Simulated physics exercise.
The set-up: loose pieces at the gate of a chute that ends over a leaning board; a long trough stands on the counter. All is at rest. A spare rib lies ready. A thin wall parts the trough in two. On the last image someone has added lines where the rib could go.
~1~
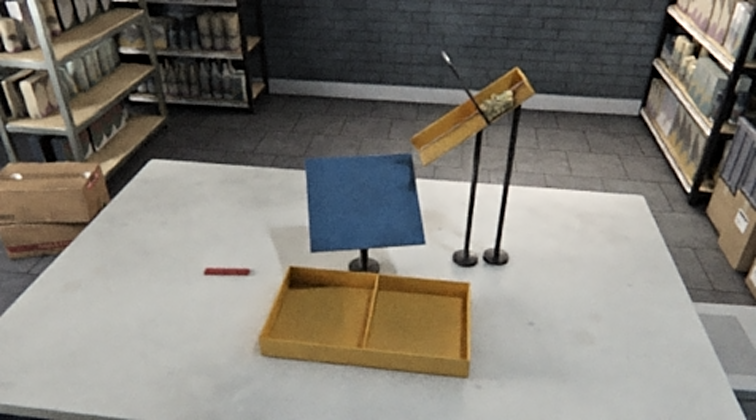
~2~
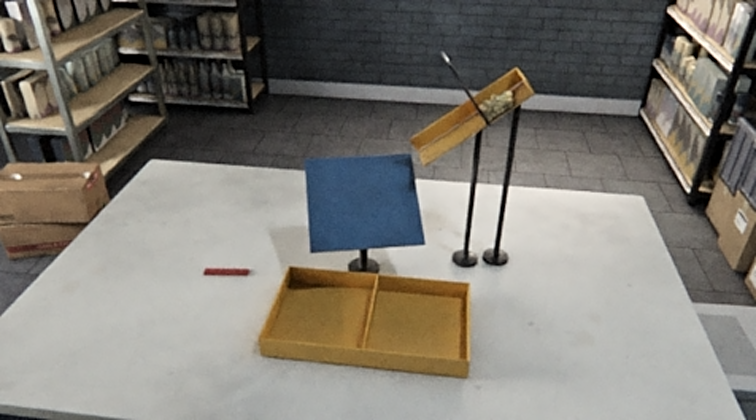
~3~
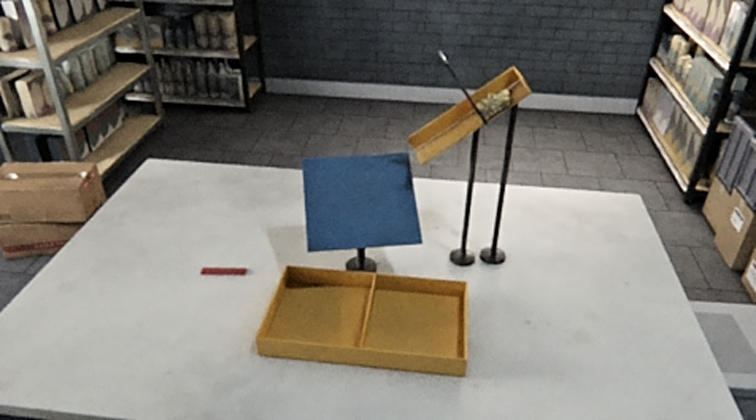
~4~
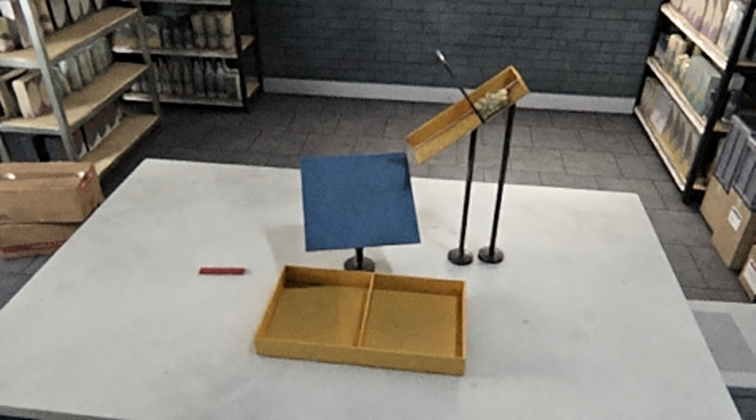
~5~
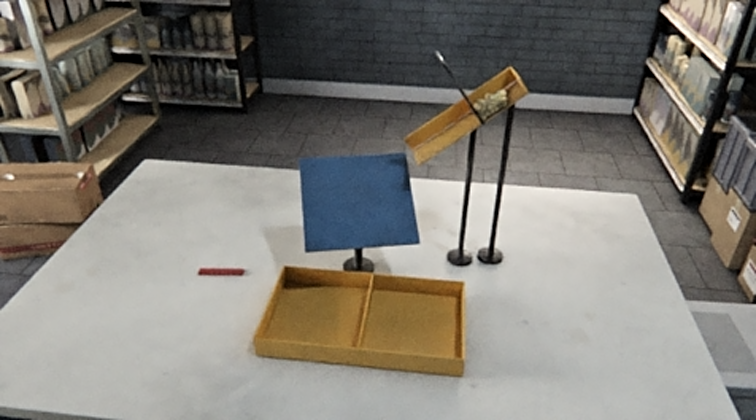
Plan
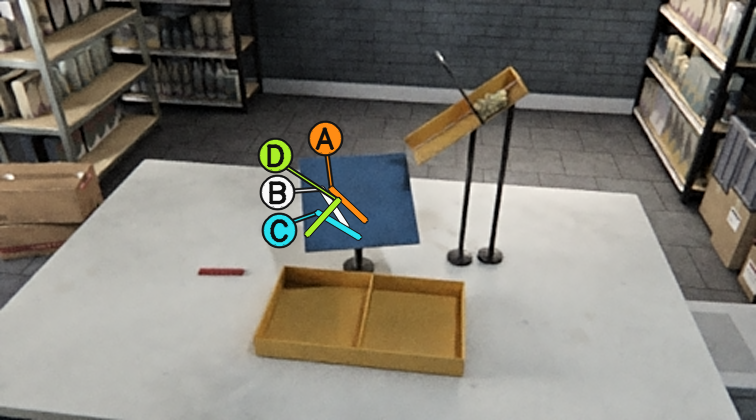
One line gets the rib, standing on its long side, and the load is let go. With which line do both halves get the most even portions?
Line B does it best.
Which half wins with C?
More lands on the right.
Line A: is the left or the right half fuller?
The right half.
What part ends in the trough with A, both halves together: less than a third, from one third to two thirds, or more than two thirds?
It is more than two thirds.
On the marked copy, line A from (331, 189) to (364, 220); line B from (321, 189) to (346, 226); line C from (317, 212) to (358, 237); line D from (338, 200) to (307, 234).
With A, of what is caught, a small part in the left half, most in the right.
With B, of what is caught, about half in the left half, about half in the right.
With C, of what is caught, a small part in the left half, most in the right.
With D, of what is caught, most in the left half, about a quarter in the right.
